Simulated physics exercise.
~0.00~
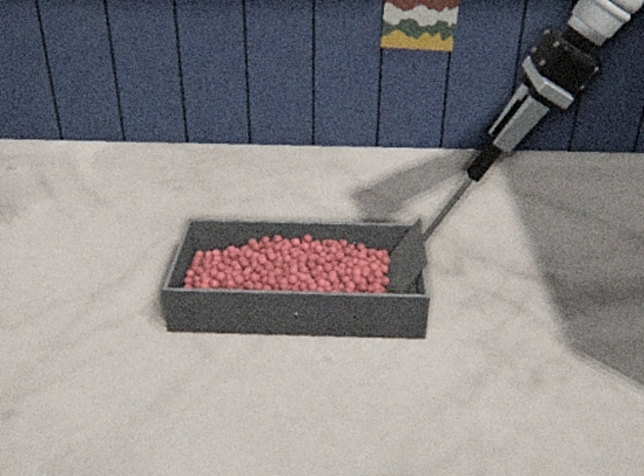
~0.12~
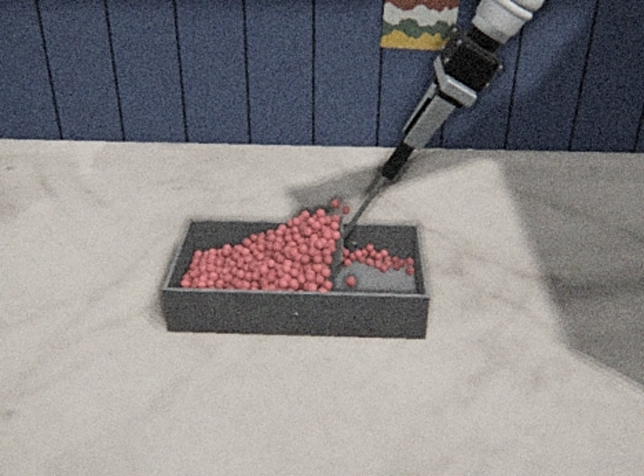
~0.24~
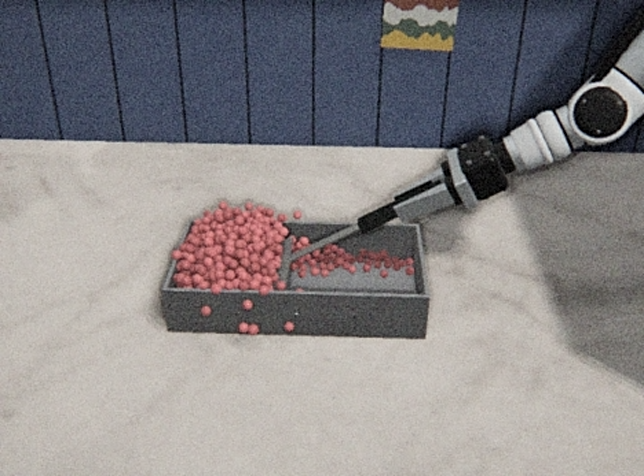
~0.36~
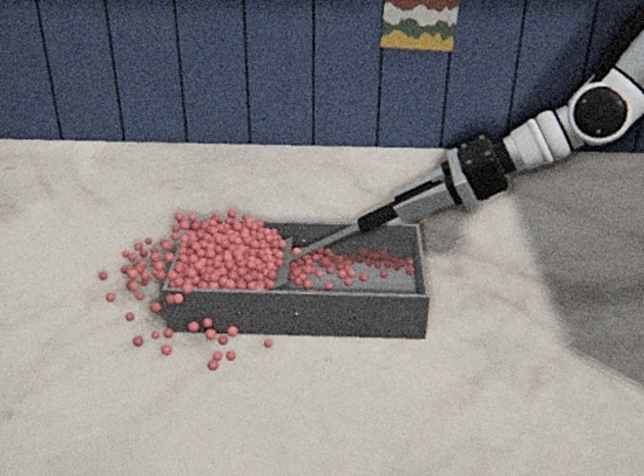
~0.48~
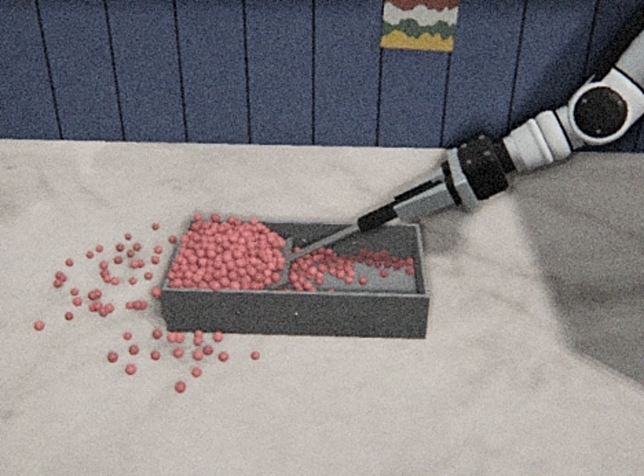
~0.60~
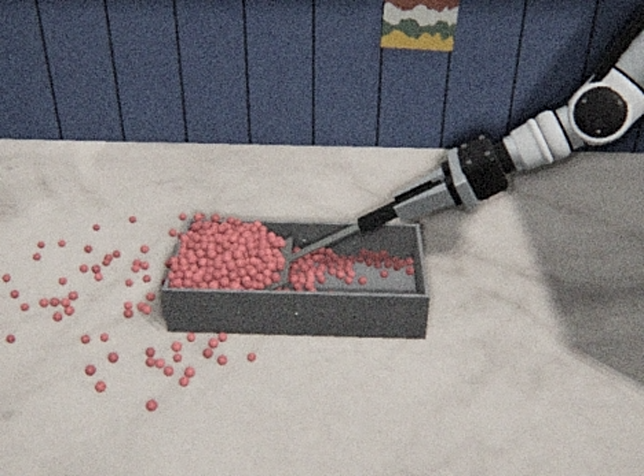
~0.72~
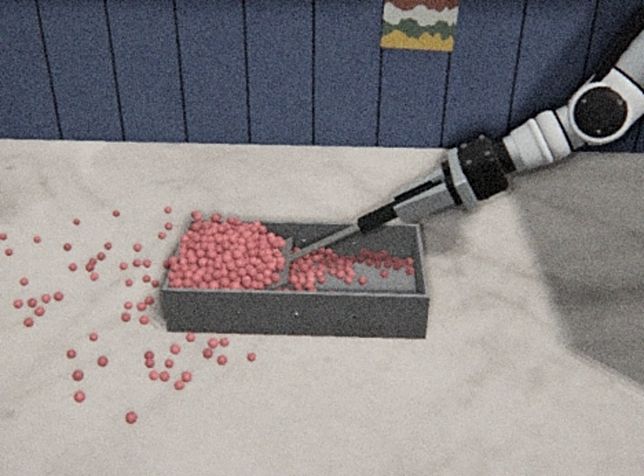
A robot arm holding a flat paddle dips into the right end of a dark grey tin filled with small pink beads on a pale marbled surface. The paddle sweeps left, pushing the beads into a steep heap and leaving only a thin scatter behind it. As the arm tilts lower and the blade stops left of the middle, the heap rises above the rim and a few beads drop over the front. More spill over the left end and roll outward across the surface. The paddle stays still while the stray beads spread out, and most remain packed in the tin's left half.
